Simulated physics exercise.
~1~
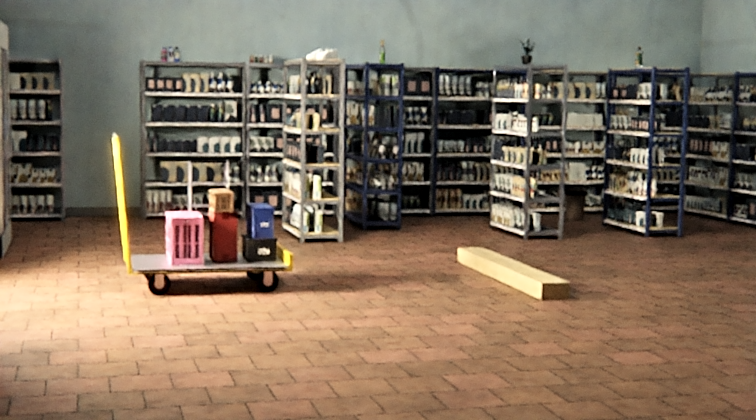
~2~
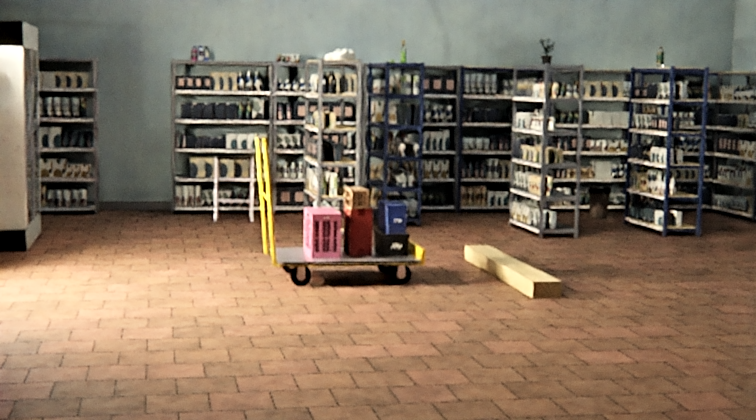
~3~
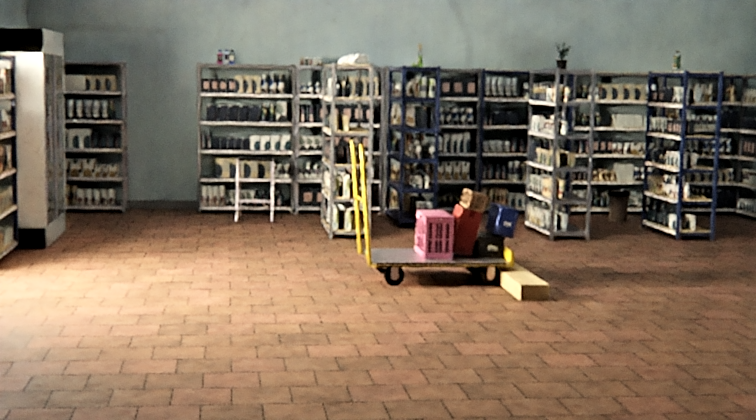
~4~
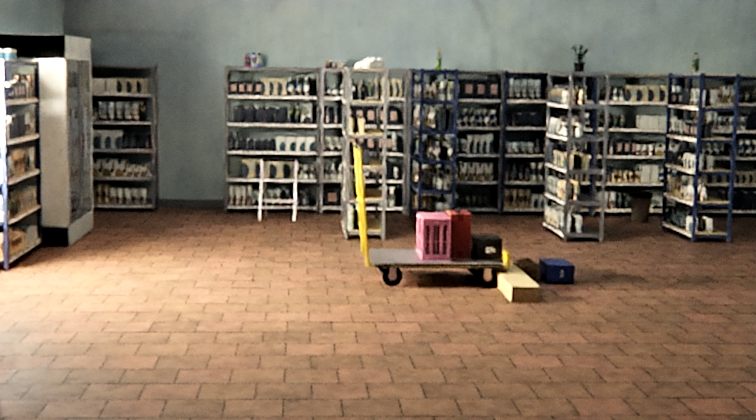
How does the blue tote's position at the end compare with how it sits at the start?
At the start the blue tote sits upright on the cart, and at the end it lies on its side on the floor past the front of the cart.
A flat cart with a yellow handle rolls right across a tiled floor and stops against a low wooden step, its load tipping forward; the brown crate and blue tote fall over the front, while the pink crate, red carton and black tote stay aboard.
